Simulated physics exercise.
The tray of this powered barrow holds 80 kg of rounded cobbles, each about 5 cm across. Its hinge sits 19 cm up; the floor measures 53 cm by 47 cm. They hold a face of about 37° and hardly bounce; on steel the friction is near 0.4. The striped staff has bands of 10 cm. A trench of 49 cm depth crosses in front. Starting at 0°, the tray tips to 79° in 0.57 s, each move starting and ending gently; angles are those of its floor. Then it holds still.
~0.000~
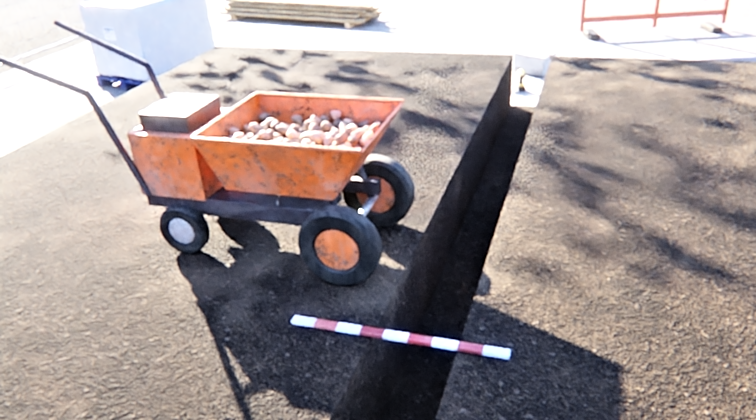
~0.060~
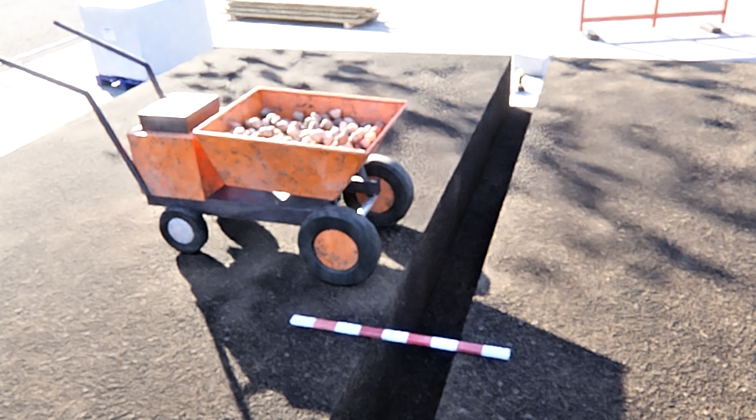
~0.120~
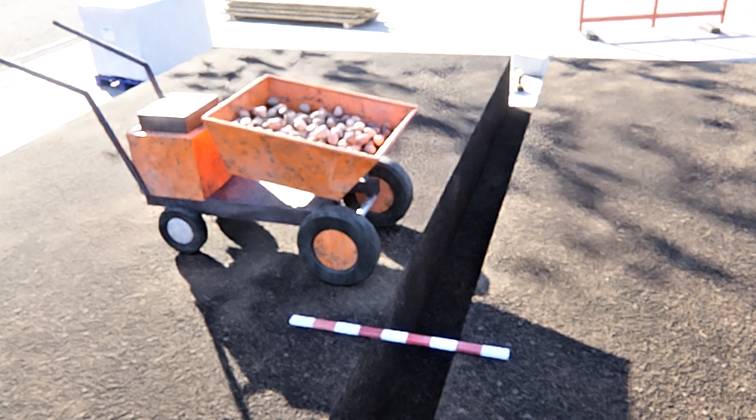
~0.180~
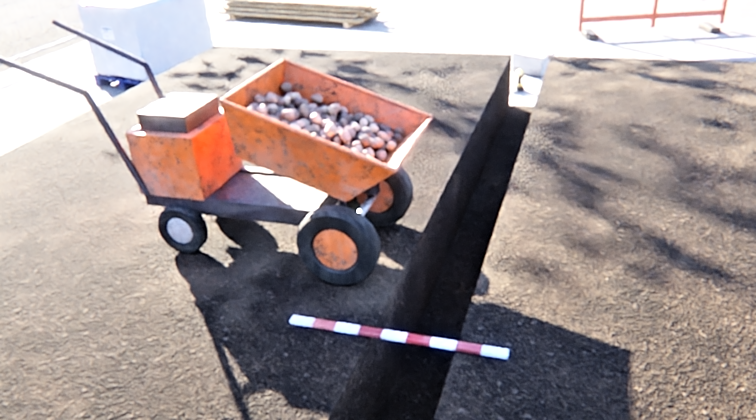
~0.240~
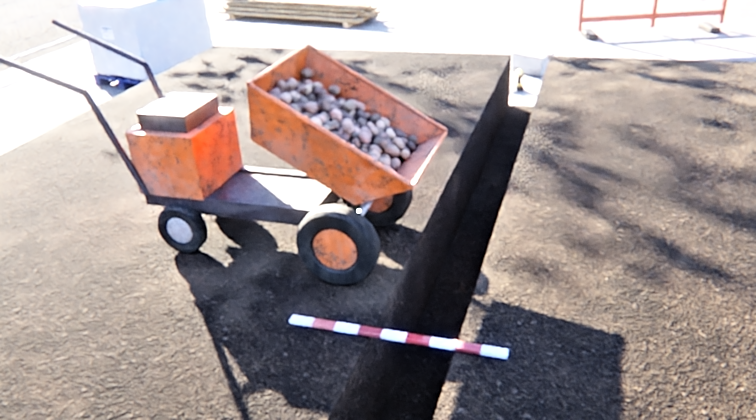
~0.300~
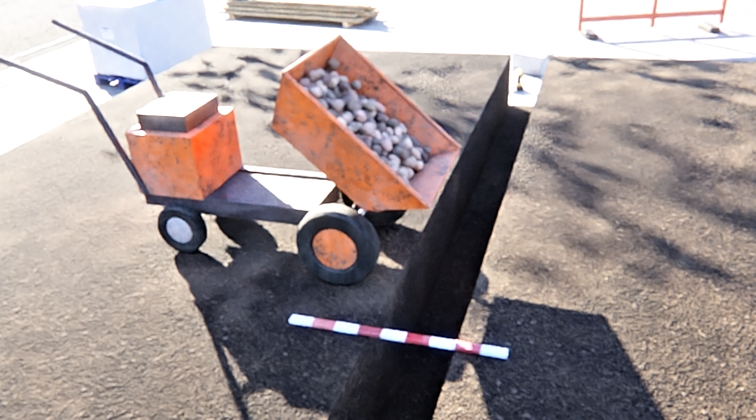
In this clip, an orange powered barrow loaded with rounded cobbles stands beside a dark trench crossed by a red-and-white striped staff. Its tray tilts steeply forward to the right, rear end rising, while the wheeled base stays still.
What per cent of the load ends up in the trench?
About 20 per cent.
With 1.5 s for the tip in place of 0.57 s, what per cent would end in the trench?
It would be near 40 per cent.
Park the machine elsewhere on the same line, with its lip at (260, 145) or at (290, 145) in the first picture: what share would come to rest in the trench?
About 75 and 90 per cent.
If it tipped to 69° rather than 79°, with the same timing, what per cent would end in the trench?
Then about 30 per cent.
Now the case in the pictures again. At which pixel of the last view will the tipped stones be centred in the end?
Around (544, 267).
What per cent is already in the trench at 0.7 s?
Some 5 per cent.
After 0.4 s the floor is at 67°; 100 % in the tray; the foremost stones are at (443, 208).
After 0.7 s the floor is at 79°; 62 % in the tray, 4 % in the trench, 34 % past the trench; the foremost stones are at (534, 274).
After 1.0 s the floor is at 79°; 4 % in the tray, 15 % in the trench, 81 % past the trench; the foremost stones are past the picture's edge.
After 3.0 s the floor is at 79°; 0 % in the tray, 20 % in the trench, 80 % past the trench; the foremost stones are past the picture's edge.
